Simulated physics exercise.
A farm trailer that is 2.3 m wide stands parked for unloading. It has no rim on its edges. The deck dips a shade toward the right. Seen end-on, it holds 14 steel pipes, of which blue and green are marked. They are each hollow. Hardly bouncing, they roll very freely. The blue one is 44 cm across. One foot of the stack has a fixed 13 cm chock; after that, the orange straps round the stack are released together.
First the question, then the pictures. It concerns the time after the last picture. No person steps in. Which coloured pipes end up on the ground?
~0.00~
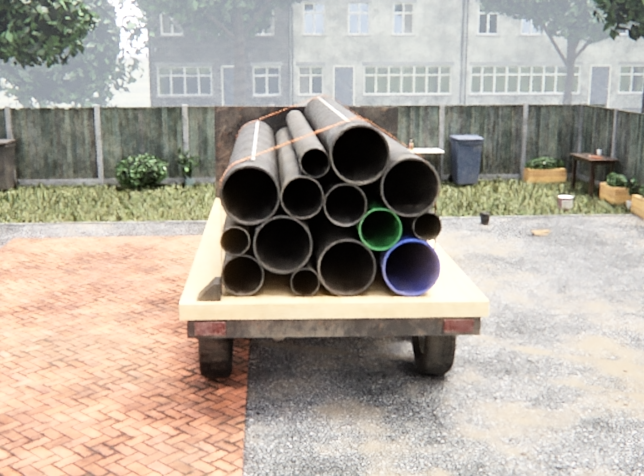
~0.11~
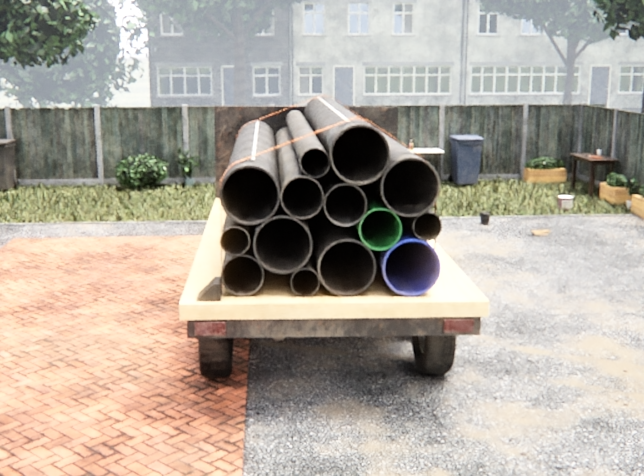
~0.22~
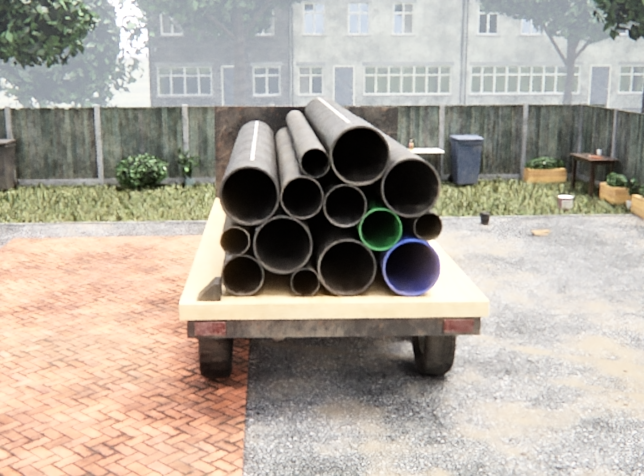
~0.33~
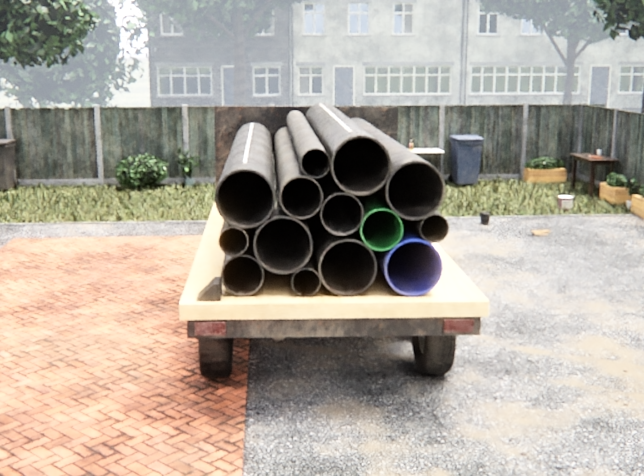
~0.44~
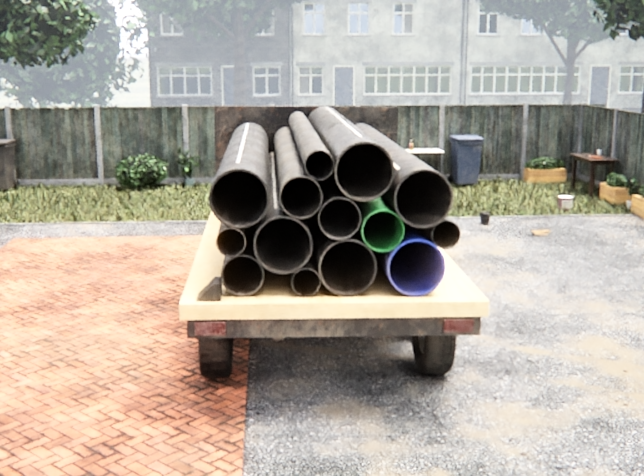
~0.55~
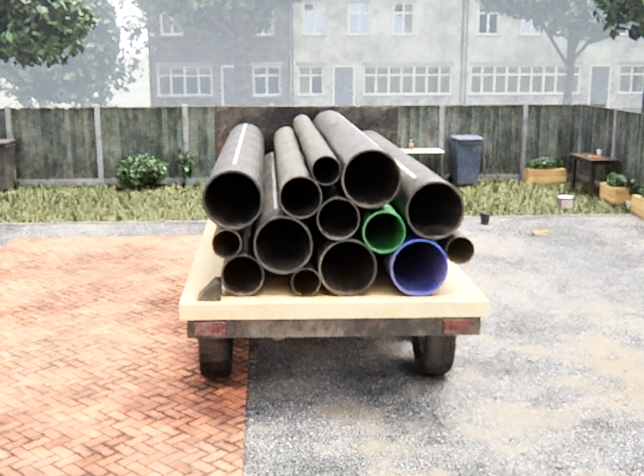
Blue: Drops off. Green: Drops off.
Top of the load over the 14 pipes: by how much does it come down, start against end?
It sits roughly 85 cm lower at the end.
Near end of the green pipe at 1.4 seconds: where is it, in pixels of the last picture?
I'd put it somewhere around (402, 276) in that view.
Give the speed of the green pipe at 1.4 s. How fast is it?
Speed approx. 0.1 m/s.
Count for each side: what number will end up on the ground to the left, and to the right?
On the left it's 2, and on the right it's 8.
Then, 1.4 s in, blue is on the deck, 15 cm from the right edge, rolling right; green is on the deck, 65 cm from the right edge, rolling right; 4 off so far.
Then, 2.5 s in, blue is down on the right; green is on the deck, 45 cm from the right edge, rolling right; 5 off so far.
Then, 3.7 s in, blue is down on the right; green is dropping off the right side; 7 off so far.
In the end (7.0 s), blue is on the ground to the right; green is down on the right; 10 off so far.
